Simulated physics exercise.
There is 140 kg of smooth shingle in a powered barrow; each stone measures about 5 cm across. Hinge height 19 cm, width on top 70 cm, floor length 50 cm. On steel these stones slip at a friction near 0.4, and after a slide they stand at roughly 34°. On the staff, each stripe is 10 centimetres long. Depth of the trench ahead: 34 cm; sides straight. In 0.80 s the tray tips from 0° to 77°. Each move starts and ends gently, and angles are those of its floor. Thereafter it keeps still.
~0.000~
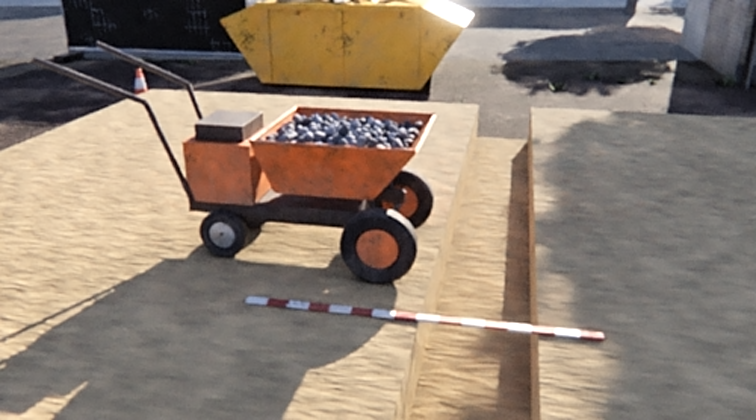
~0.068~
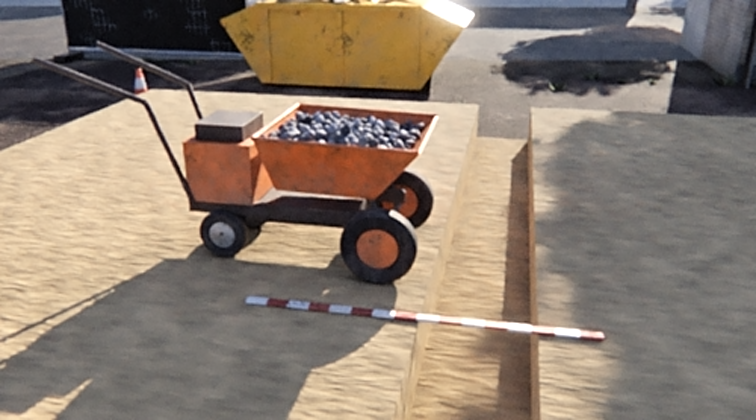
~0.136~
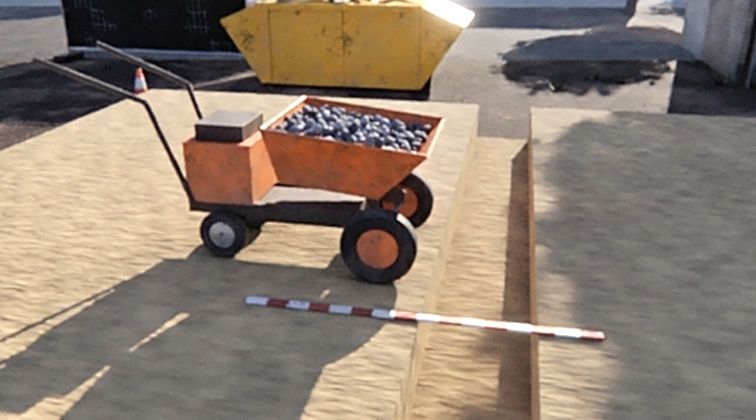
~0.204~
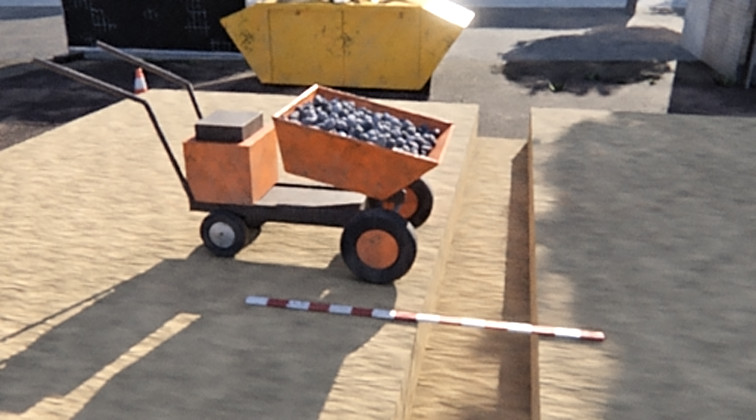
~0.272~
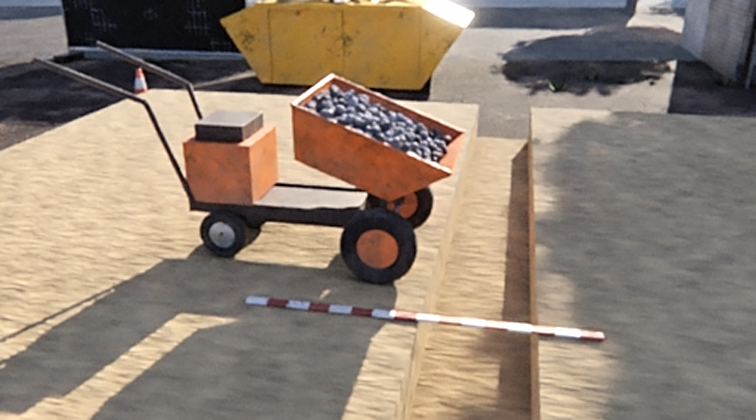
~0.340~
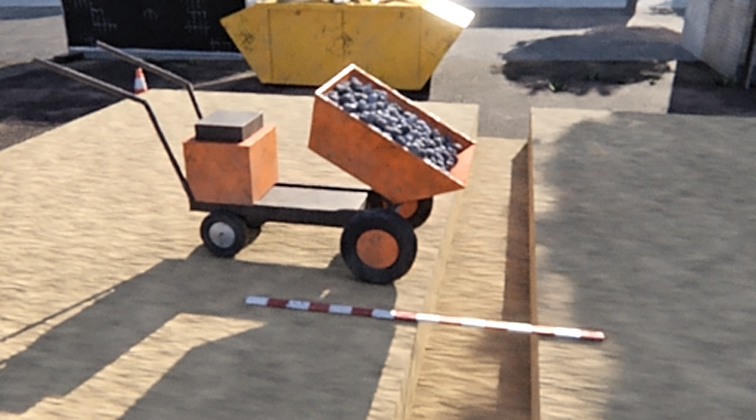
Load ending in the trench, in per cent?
61 per cent.
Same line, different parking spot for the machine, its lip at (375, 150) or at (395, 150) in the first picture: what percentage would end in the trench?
About 100 per cent first, then about 85 per cent.
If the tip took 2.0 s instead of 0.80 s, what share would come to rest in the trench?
Close to 75 percent, then.
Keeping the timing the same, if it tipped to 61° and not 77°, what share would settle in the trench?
I'd expect around 60 in a hundred.
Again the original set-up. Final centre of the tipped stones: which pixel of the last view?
Around (520, 307).
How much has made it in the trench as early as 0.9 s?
Roughly 35% by that time.
After 0.6 s the floor is at 65°; 100 % in the tray; the foremost stones are at (496, 222).
After 0.9 s the floor is at 77°; 42 % in the tray, 36 % in the trench, 22 % past the trench; the foremost stones are at (592, 274).
After 1.2 s the floor is at 77°; 4 % in the tray, 57 % in the trench, 39 % past the trench; the foremost stones are past the picture's edge.
After 3.2 s the floor is at 77°; 0 % in the tray, 61 % in the trench, 39 % past the trench; the foremost stones are past the picture's edge.
